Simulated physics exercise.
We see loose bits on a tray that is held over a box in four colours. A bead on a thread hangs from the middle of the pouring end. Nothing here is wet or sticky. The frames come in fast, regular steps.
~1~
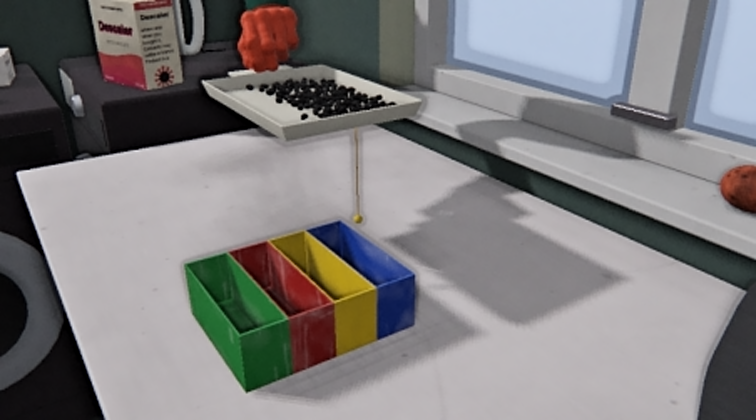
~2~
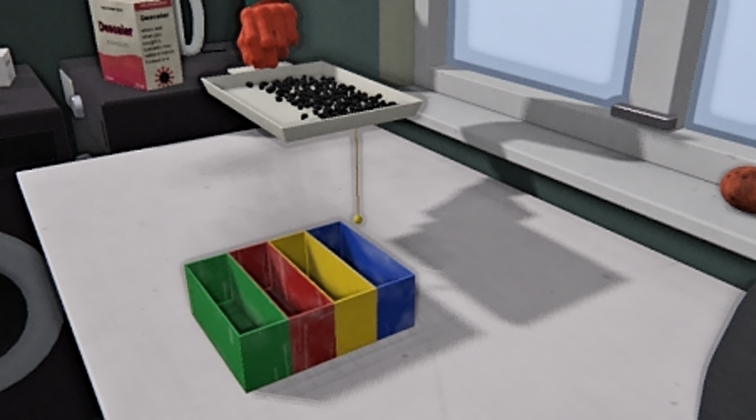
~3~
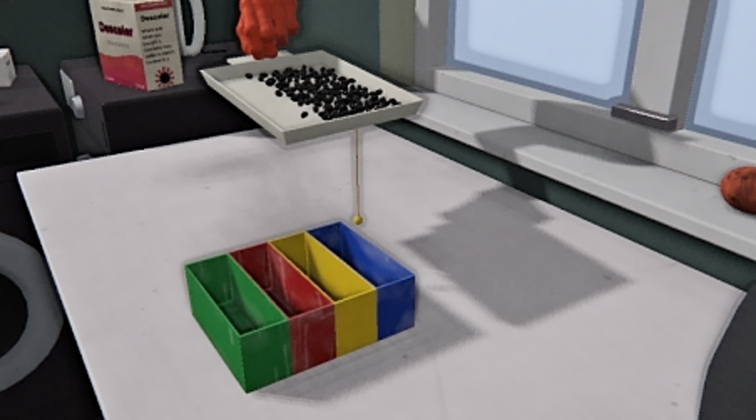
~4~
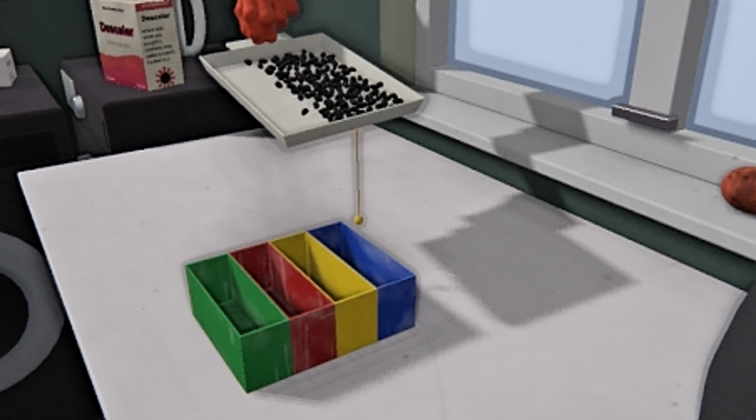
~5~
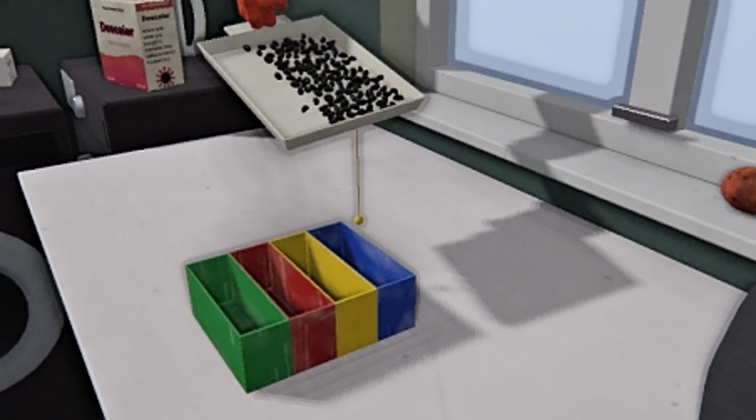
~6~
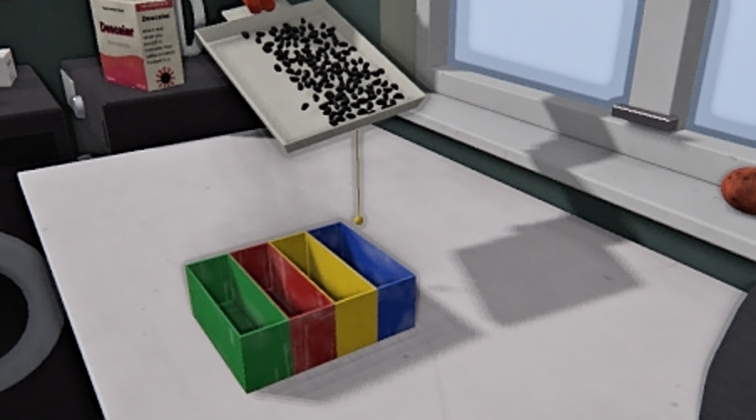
A tray of black beans starts level above a four-coloured box, then tilts toward its left corner.
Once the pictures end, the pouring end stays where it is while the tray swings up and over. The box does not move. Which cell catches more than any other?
The yellow one ends fullest.
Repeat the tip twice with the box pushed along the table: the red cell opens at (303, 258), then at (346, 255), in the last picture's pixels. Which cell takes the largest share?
One: That red cell. Two: That green cell.
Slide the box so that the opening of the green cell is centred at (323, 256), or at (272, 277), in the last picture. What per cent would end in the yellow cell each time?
About 0 and 20 per cent.
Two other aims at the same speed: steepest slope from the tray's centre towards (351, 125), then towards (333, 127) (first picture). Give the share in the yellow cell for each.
In turn 20 and 40 in a hundred.
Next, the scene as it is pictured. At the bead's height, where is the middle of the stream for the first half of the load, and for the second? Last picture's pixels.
First near (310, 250), later near (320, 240).
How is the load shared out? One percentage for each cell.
About: Green cell 0, red cell 20, yellow cell 60, blue cell 20 per cent.
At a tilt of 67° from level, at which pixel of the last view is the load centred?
At about (321, 126).
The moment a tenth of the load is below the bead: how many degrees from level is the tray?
Roughly 80°.
Just after the last frame, tray tipped steeply; almost all on the tray; about a tenth falling or outside the box.
A moment on, tray tipped past a quarter turn; about a tenth on the tray; roughly half in the yellow cell; roughly a quarter in the red cell; about a tenth in the blue cell; roughly a quarter falling or outside the box.
Further on, tray tipped past a quarter turn; roughly two thirds in the yellow cell; roughly a quarter in the red cell; about a tenth in the blue cell; just a few in the green cell; just a few falling or outside the box.
When it is over, tray tipped past a quarter turn; roughly two thirds in the yellow cell; roughly a quarter in the red cell; about a tenth in the blue cell; just a few in the green cell; just a few outside the box.
